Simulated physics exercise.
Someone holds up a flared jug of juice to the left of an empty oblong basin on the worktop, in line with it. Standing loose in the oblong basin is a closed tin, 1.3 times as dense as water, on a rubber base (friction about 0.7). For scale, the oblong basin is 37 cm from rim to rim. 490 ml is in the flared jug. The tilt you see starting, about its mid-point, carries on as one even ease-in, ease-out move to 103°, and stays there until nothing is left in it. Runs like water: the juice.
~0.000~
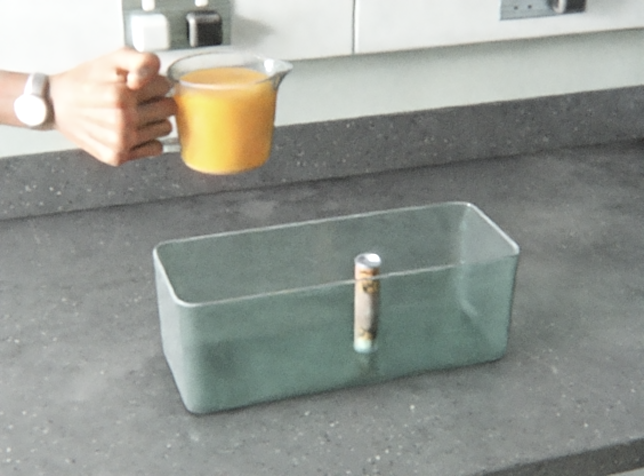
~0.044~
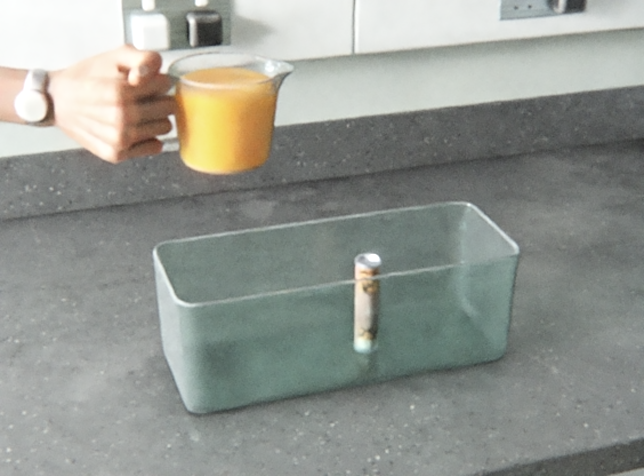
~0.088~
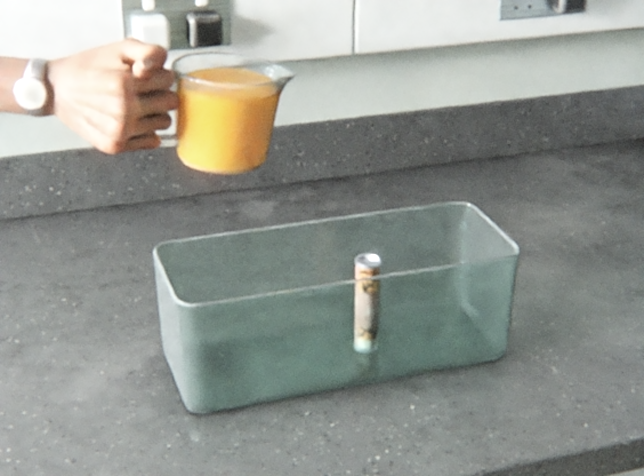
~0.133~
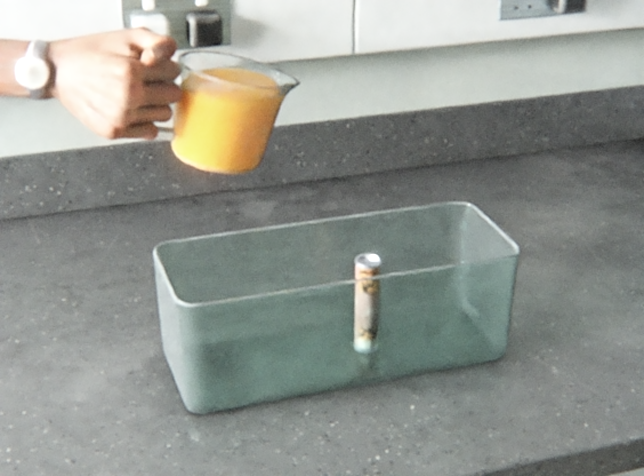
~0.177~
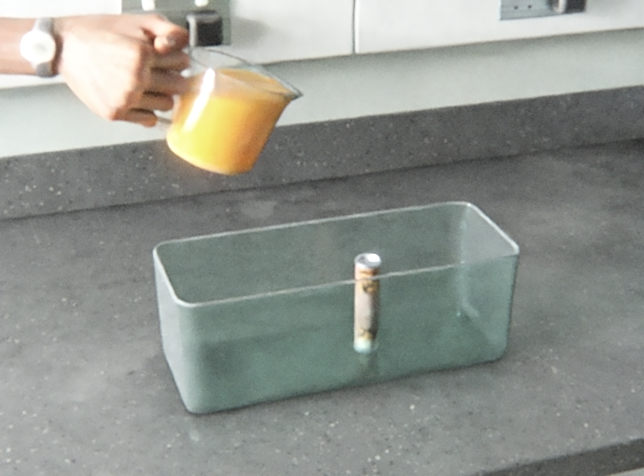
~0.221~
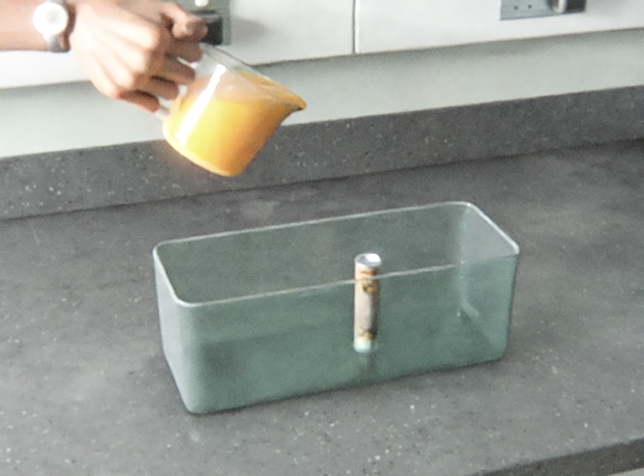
A hand wearing a watch held a clear jug of orange juice above an empty, greenish oblong basin with a small cylinder standing inside, then steadily tilted the jug to the right.
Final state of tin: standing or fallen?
I expect it to overbalance.
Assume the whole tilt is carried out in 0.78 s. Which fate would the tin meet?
In that case the tin overturns.
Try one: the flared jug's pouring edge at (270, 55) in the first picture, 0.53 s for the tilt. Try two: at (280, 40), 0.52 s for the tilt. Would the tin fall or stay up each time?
Try 1: Tipped over; try 2: Tipped over.
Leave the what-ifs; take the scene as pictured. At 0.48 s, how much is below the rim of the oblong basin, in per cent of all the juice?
Close to 22 in a hundred.
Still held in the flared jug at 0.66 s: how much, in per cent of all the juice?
7 per cent or so.
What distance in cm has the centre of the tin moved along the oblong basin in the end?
About 9.0 cm.
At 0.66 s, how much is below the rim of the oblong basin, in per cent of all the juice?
Around 80 in a hundred.
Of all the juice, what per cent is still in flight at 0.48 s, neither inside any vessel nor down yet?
It comes to roughly 38 per cent.
By 0.48 s the tilt is 96° and 40 per cent is still to pour; the tin stands where it began.
By 0.66 s the tilt is 103° and 7 per cent is still to pour; the tin leans 8°.
By 0.86 s the tilt is 103° and 0 per cent is still to pour; the tin lies on its side.
By 1.07 s the tilt is 103° and 0 per cent is still to pour; the tin lies on its side.
At rest the tin lies on its side.
